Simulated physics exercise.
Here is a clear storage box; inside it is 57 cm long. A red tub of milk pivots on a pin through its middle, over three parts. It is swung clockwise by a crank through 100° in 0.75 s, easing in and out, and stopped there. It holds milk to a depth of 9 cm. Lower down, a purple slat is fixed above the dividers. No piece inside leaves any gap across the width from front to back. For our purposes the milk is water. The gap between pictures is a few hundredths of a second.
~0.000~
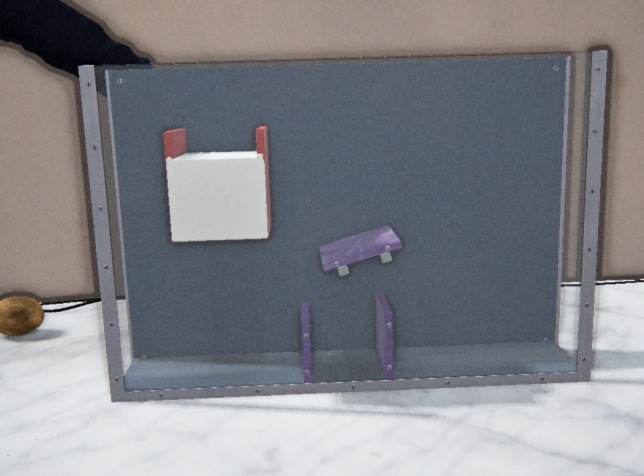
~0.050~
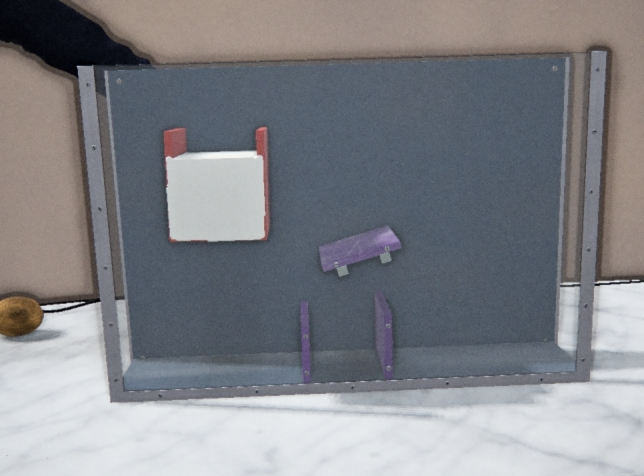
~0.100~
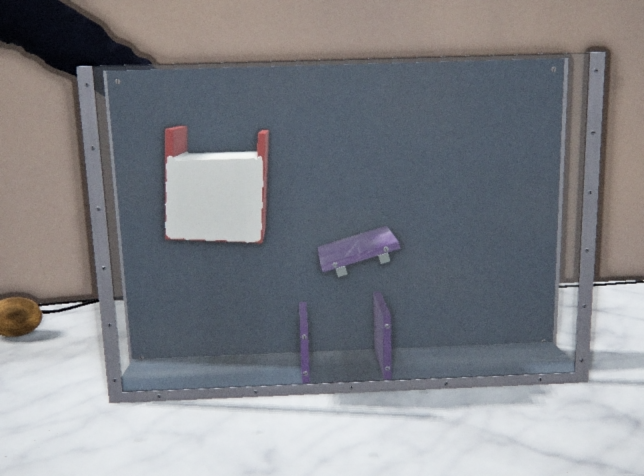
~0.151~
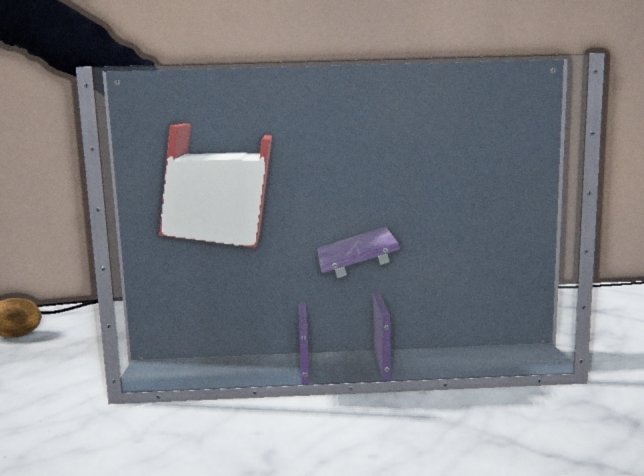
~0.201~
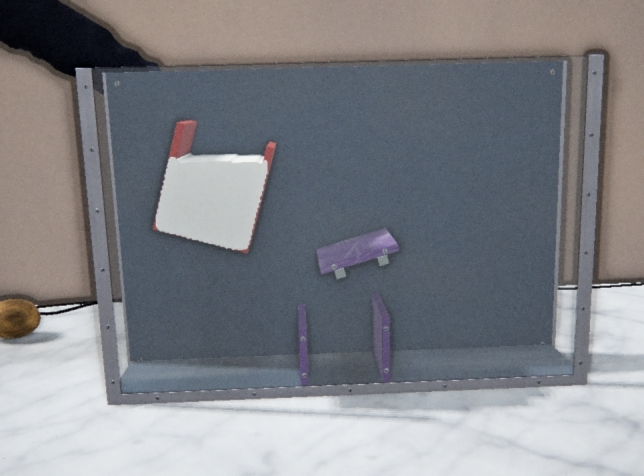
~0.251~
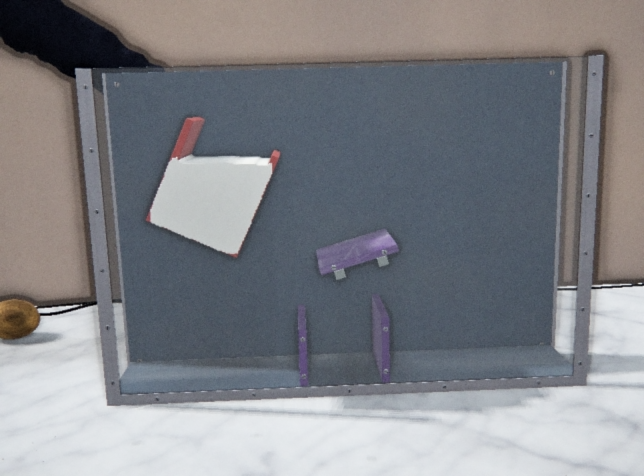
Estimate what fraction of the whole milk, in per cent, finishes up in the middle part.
I would say about 70 per cent of the milk.
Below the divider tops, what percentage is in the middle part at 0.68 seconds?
About 6 %.
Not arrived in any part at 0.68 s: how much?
About 85 %.
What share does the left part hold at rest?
It winds up at close to 12 %, more or less.
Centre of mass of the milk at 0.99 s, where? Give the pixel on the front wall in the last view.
The centre of mass sits near (349, 332) on the front wall.
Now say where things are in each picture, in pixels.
In the first picture, turned 0° so far; the right rim is at (260, 131); the highest milk is at (203, 160); divider tops at (306, 328) and (389, 316).
In the second picture, turned 1° so far; the right rim is at (260, 132); the highest milk is at (205, 160).
In the third picture, turned 4° so far; the right rim is at (262, 135); the highest milk is at (210, 161).
In the fourth picture, turned 10° so far; the right rim is at (265, 141); the highest milk is at (189, 162).
In the fifth picture, turned 17° so far; the right rim is at (270, 149); the highest milk is at (178, 164).
In the sixth picture, turned 25° so far; the right rim is at (275, 158); the highest milk is at (200, 165).
After 0.44 s 100 per cent has yet to come down; below, left 0, middle 0, right 0.
After 0.68 s 87 per cent has yet to come down; below, left 8, middle 6, right 0.
After 0.99 s 29 per cent has yet to come down; below, left 8, middle 47, right 16.
In the end the left part holds 12, the middle 70 and the right 19 per cent.
